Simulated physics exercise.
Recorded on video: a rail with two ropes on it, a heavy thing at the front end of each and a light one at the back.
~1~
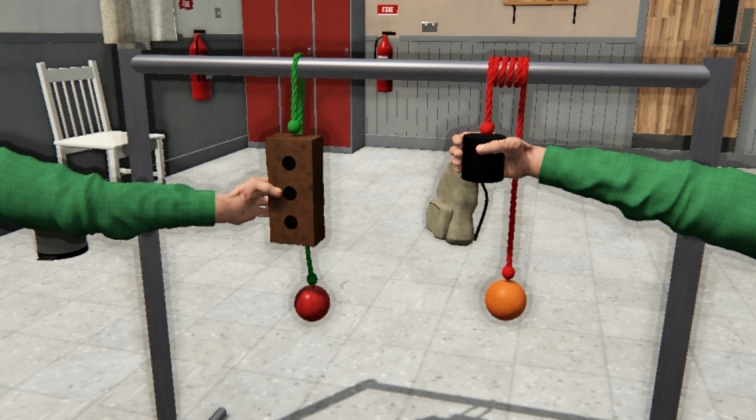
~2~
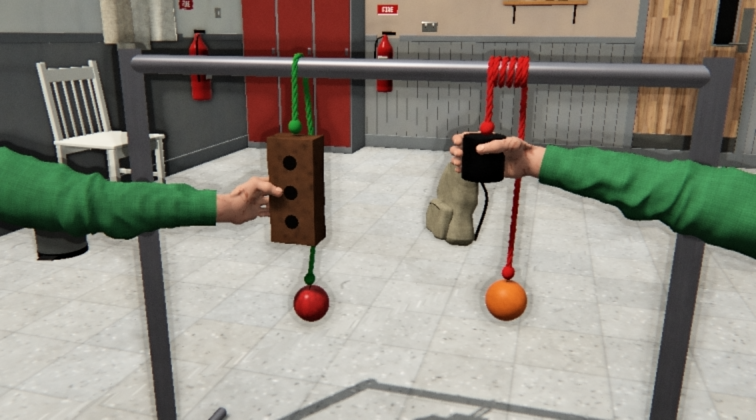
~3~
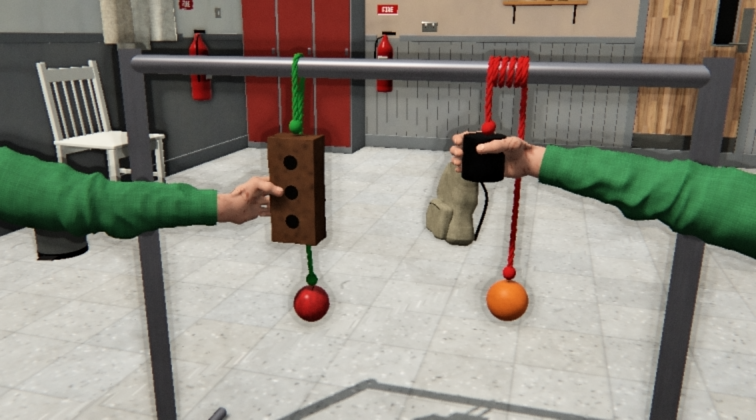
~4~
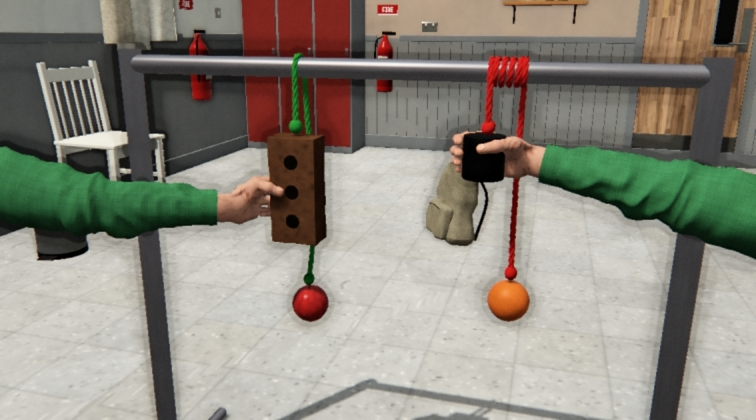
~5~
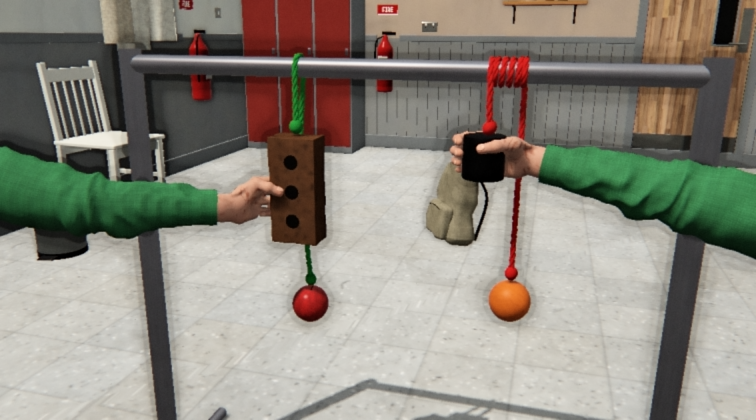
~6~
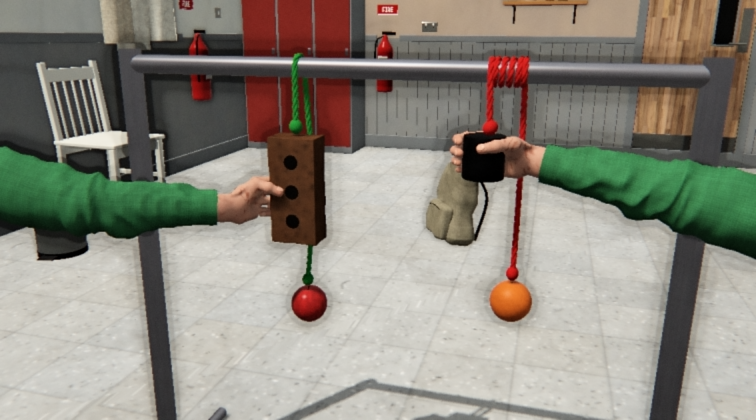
Two round objects on ropes barely sway as hands hold a brick and black object.
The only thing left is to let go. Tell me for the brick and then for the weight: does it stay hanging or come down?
The brick falls away. The weight stays suspended.
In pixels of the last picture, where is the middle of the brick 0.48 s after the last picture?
By then it sits at (304, 368).
Then, 0.48 s on from there, brick dropping near (304, 368); weight off the floor near (489, 157).
Then, 0.90 s on from there, brick on the floor; weight off the floor near (487, 155).
In the end, brick on the floor; weight off the floor near (489, 154). The brick drops and the weight keeps its height.
